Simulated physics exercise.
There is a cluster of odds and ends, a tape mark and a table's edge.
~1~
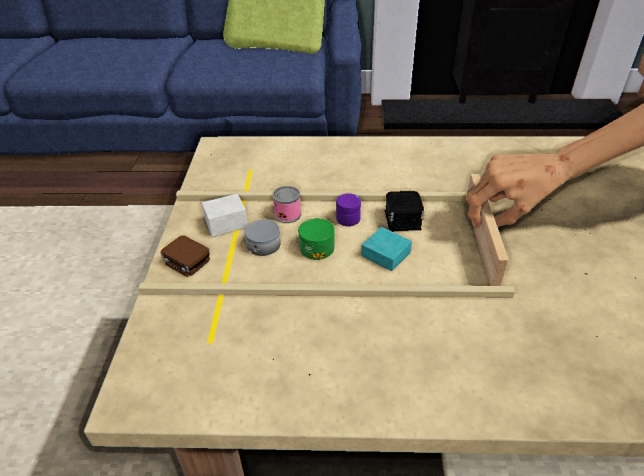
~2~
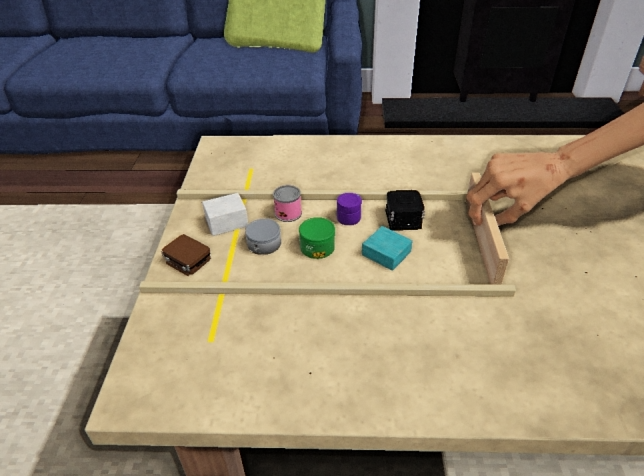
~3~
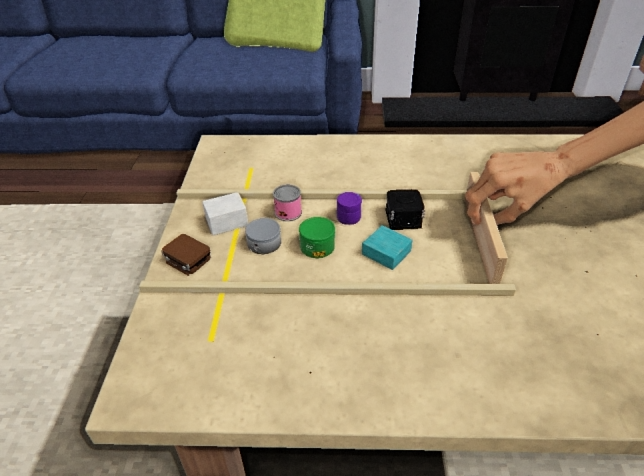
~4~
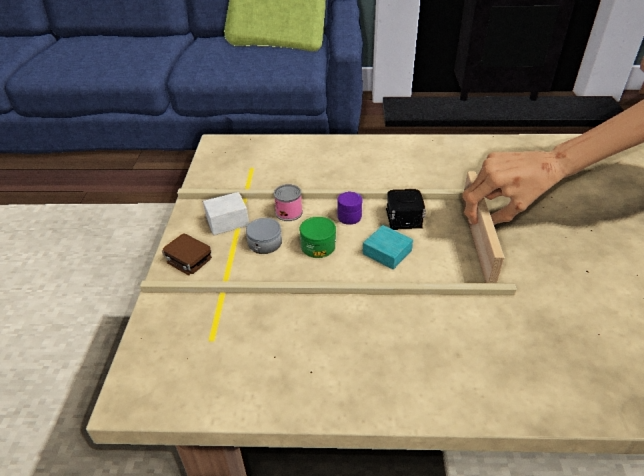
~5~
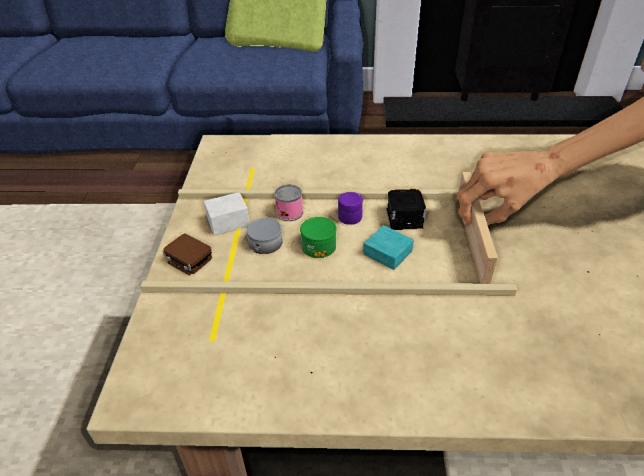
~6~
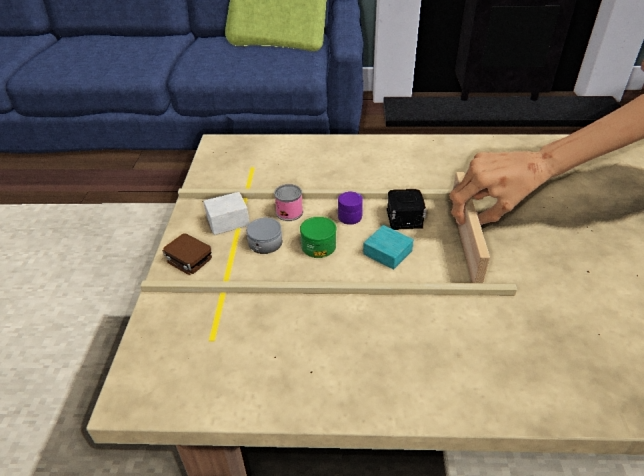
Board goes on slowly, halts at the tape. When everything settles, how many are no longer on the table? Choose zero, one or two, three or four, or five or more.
When everything settles, one or two are no longer on the table.
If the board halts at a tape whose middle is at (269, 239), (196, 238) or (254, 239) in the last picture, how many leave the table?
Down on the floor: 0, 6 and 0.
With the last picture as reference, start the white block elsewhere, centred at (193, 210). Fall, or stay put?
I reckon it falls away.
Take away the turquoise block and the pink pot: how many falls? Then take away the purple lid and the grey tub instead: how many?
First 0, then 0.
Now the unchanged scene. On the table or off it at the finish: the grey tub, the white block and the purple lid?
One by one: The grey tub lands below; the white block lands below; the purple lid remains in place.
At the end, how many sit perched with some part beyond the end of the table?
1 in all.
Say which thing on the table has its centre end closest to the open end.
I'd say the brown case.
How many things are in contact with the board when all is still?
Count recorded: 2.
Early on, none off yet; brown case at rest near (189, 255); white block at rest near (227, 213); grey tub at rest near (265, 236).
A while later, none off yet; brown case at rest near (189, 255); white block travelled a little near (217, 212); grey tub travelled about its own width near (218, 235).
Finally, the number that fall off is one or two; lost, grey tub and white block.
